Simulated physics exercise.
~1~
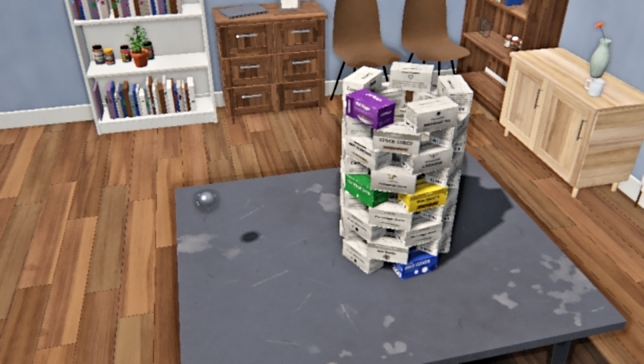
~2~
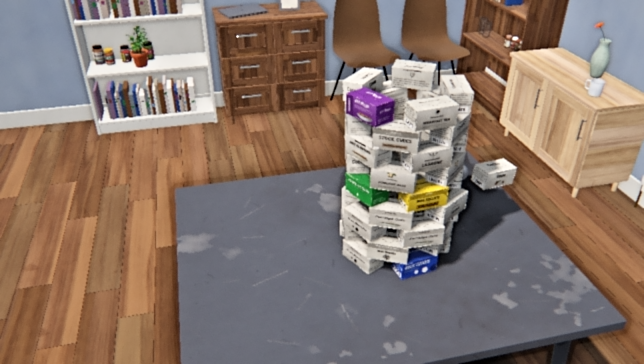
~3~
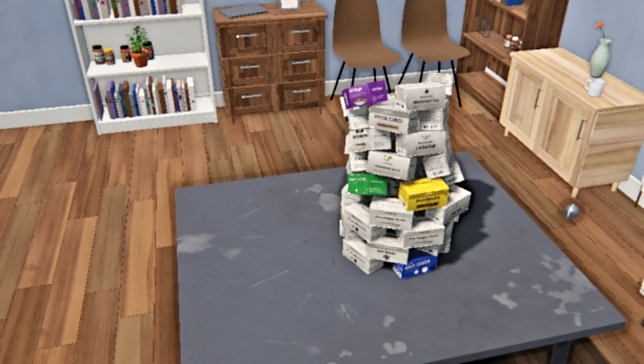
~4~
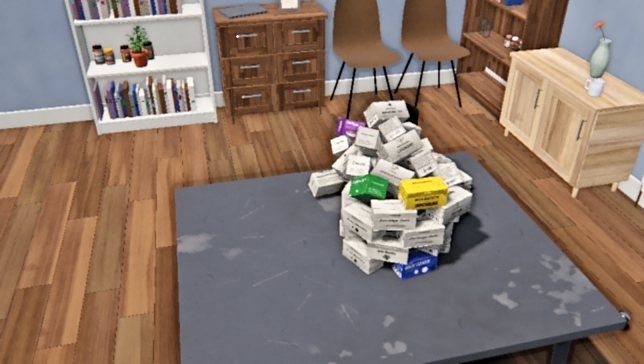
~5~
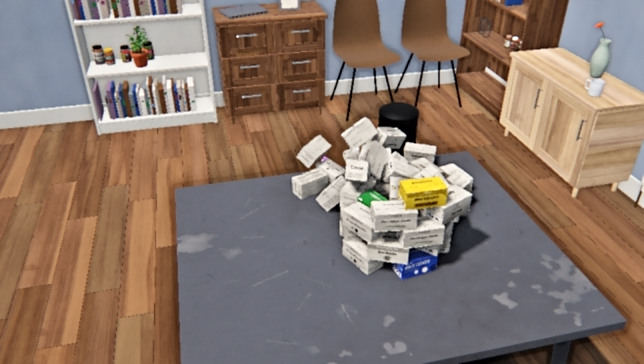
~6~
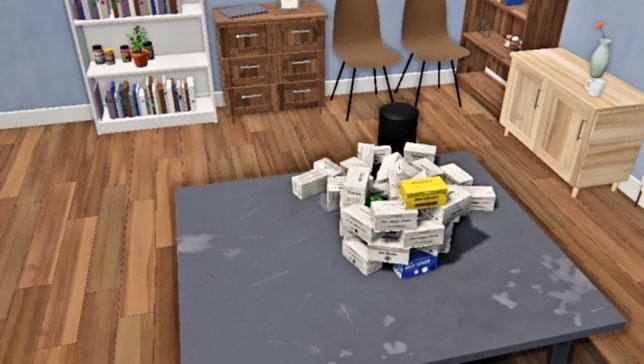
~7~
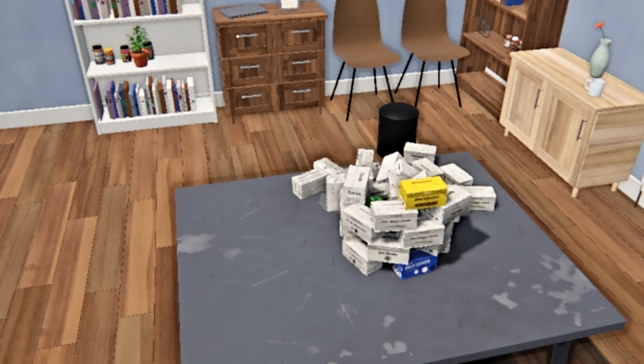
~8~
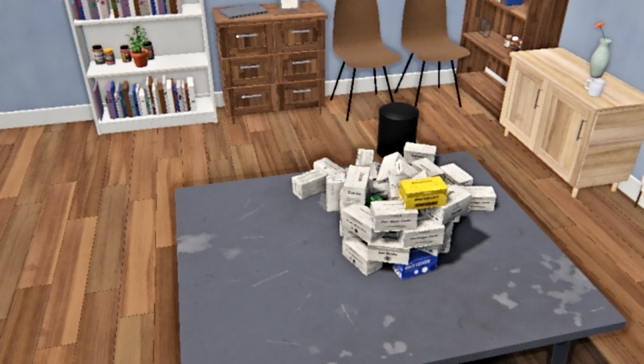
Tower of white tea packets collapsing into a heap after a steel ball hits it, the yellow packet staying up on top.
